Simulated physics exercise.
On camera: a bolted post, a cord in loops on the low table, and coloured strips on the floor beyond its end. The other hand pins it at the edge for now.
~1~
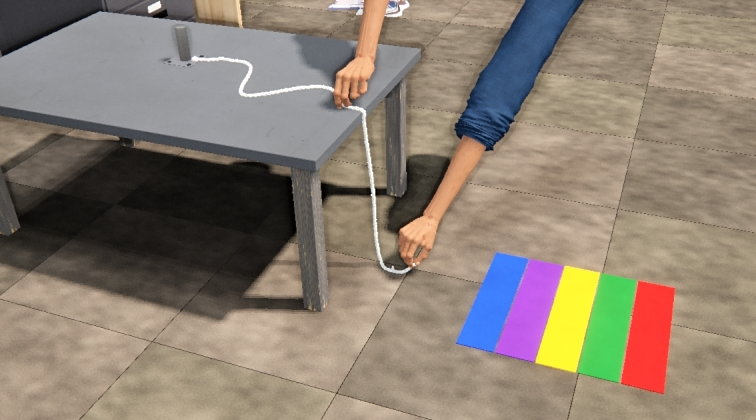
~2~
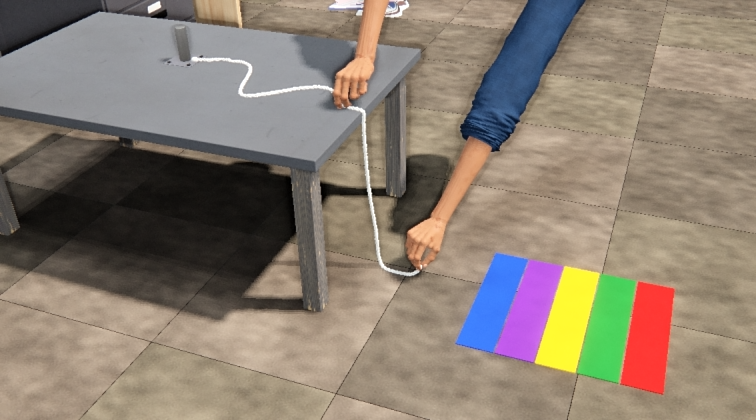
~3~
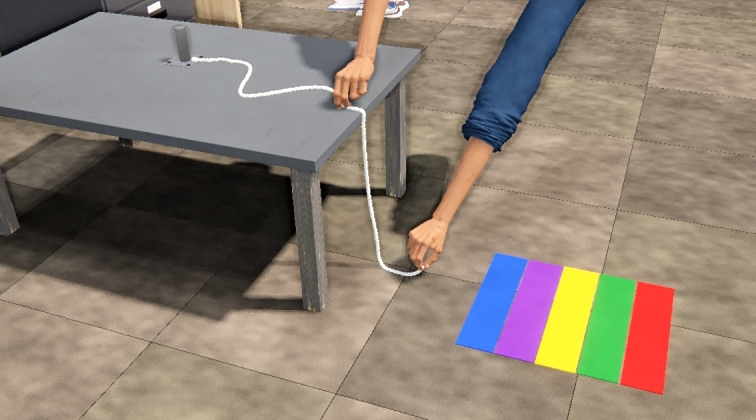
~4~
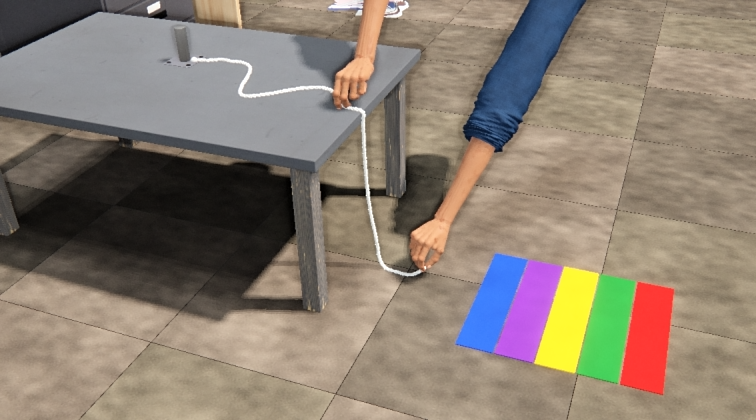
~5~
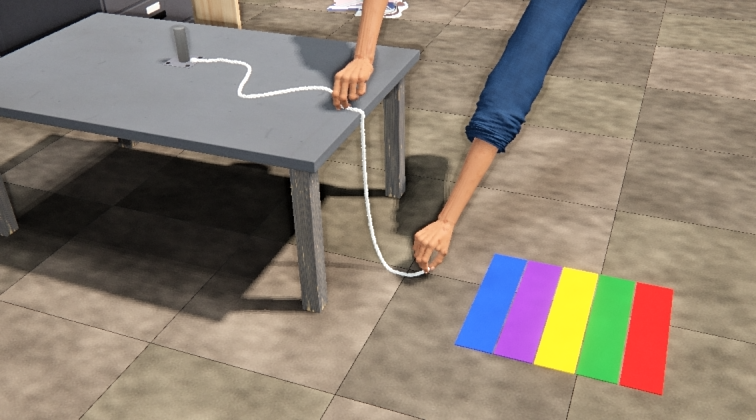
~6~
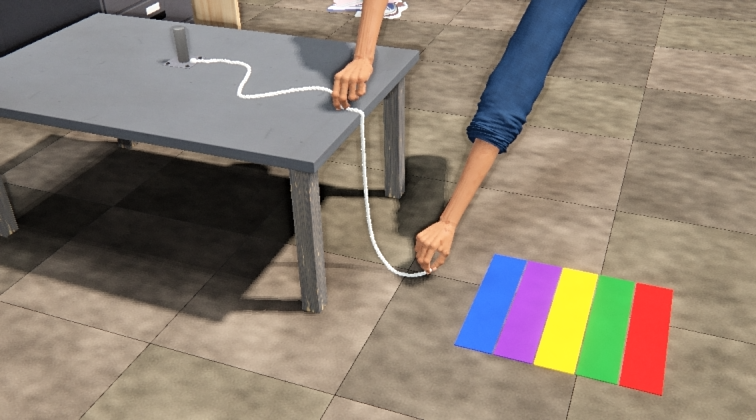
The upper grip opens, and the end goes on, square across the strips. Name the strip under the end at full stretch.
Over green.
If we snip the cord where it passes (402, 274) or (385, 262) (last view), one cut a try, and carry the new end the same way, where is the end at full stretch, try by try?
Near (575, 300) and (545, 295).
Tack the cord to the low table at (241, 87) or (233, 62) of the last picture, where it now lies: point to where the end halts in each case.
Try by try, around (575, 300) and (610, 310).
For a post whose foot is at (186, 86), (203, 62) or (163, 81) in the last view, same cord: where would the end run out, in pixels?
Near (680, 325), (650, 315) and (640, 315).
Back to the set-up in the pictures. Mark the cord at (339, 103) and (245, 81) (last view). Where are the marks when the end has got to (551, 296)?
About (379, 150), and the other about (270, 83).
A little later, end near (552, 296); over purple.
Next, end near (595, 305); over green.
When it is tight, end near (620, 310); over green. The end stops over the green strip.
